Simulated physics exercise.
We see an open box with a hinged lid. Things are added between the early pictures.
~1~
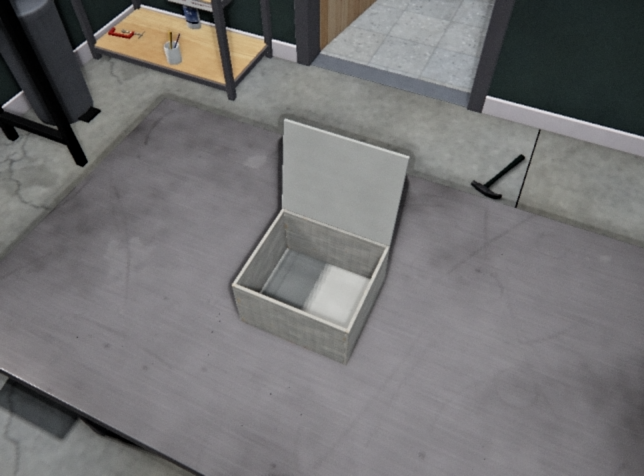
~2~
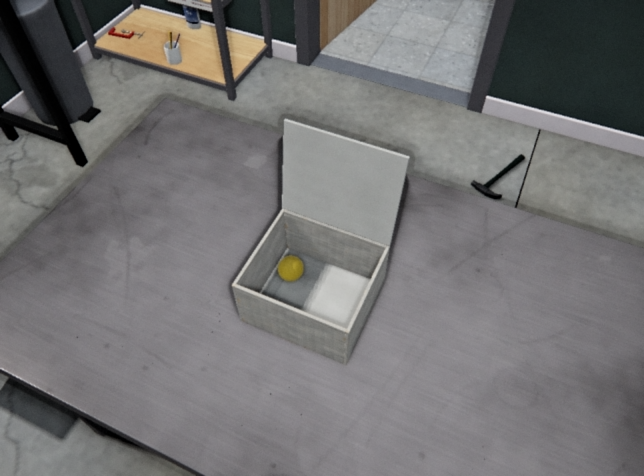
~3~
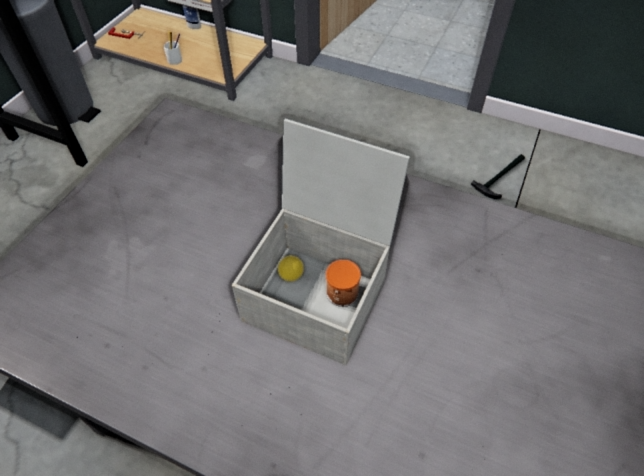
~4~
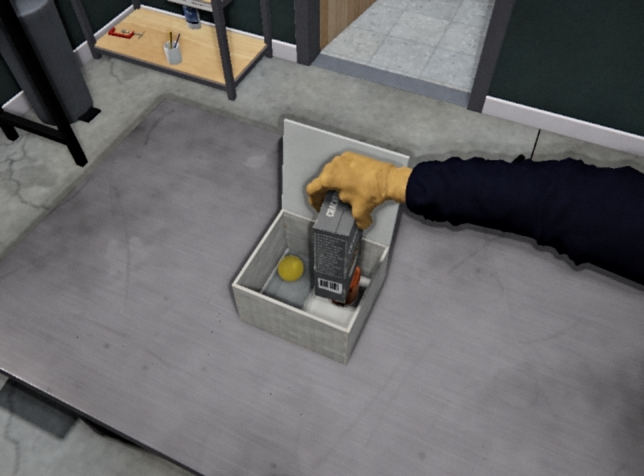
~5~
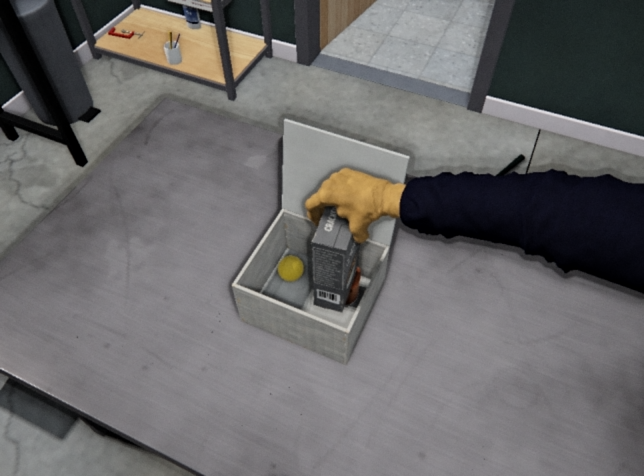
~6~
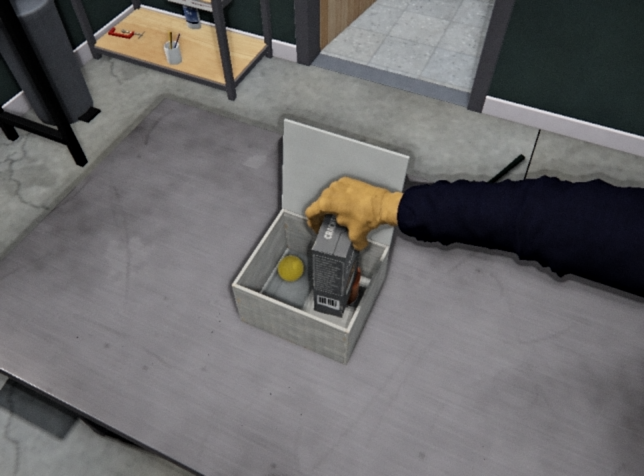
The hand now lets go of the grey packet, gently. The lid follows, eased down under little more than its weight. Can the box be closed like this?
Here the lid is held up.
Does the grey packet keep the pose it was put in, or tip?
The grey packet ends up tilted.
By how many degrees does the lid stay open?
Some 40° above the rim.
Then, 1.00 s after the last picture, lid starting down; grey packet tipped 34° from how it was near (333, 287).
Then, 1.60 s after the last picture, lid 59° above the rim; grey packet tipped 34° from how it was near (333, 287).
Then, 2.50 s after the last picture, lid 42° above the rim; grey packet tipped 36° from how it was near (333, 287).
At rest, lid 42° above the rim; tipped over in the box, grey packet; the other 2 in place. Seen from the same camera at the end, grey packet near (333, 287).
